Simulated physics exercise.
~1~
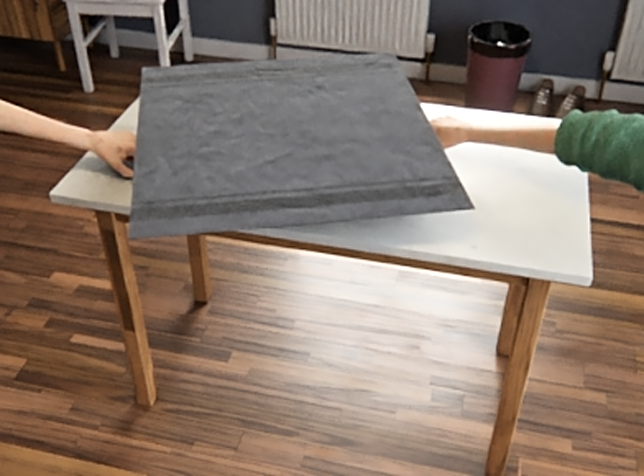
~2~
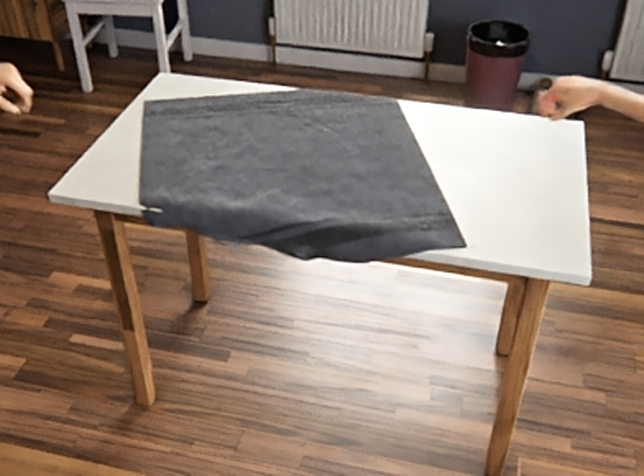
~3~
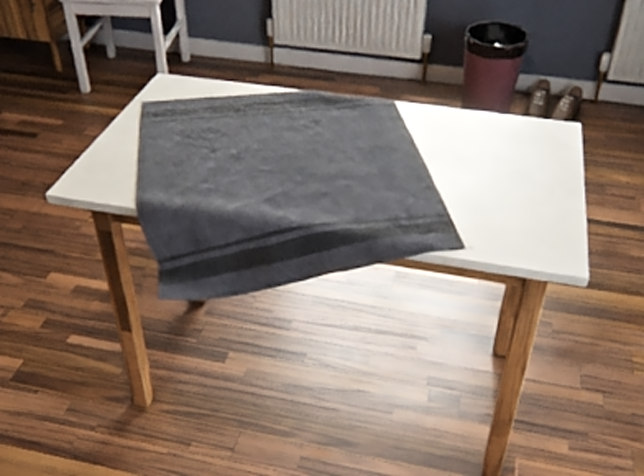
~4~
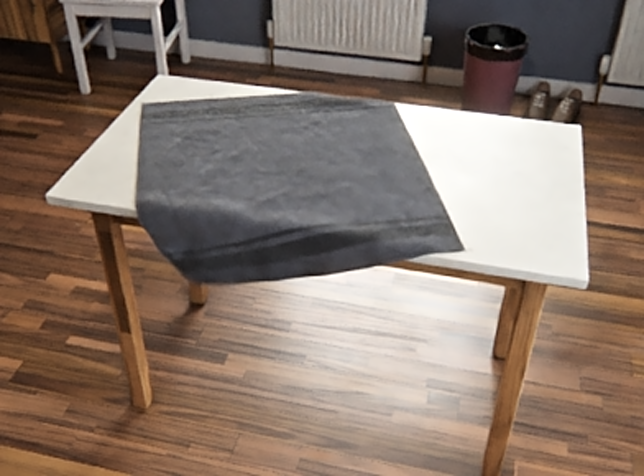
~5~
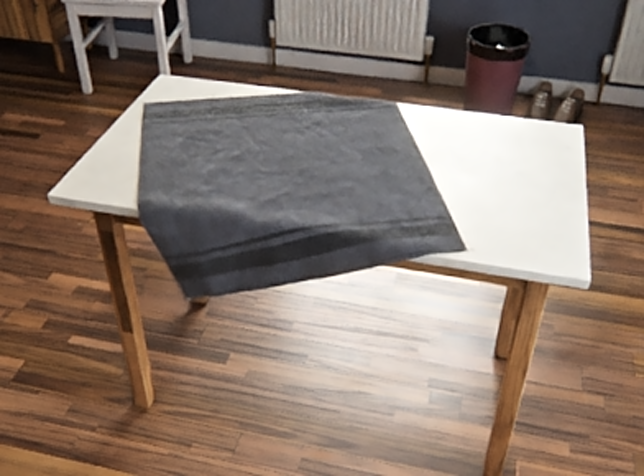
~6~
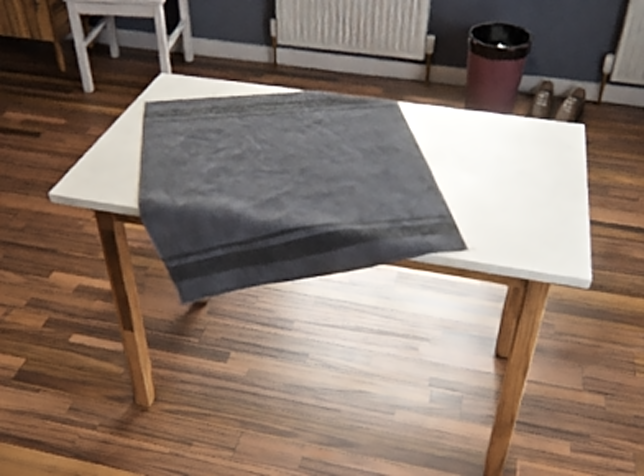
A gray towel drops from two hands onto a white table and stays, one corner overhanging.
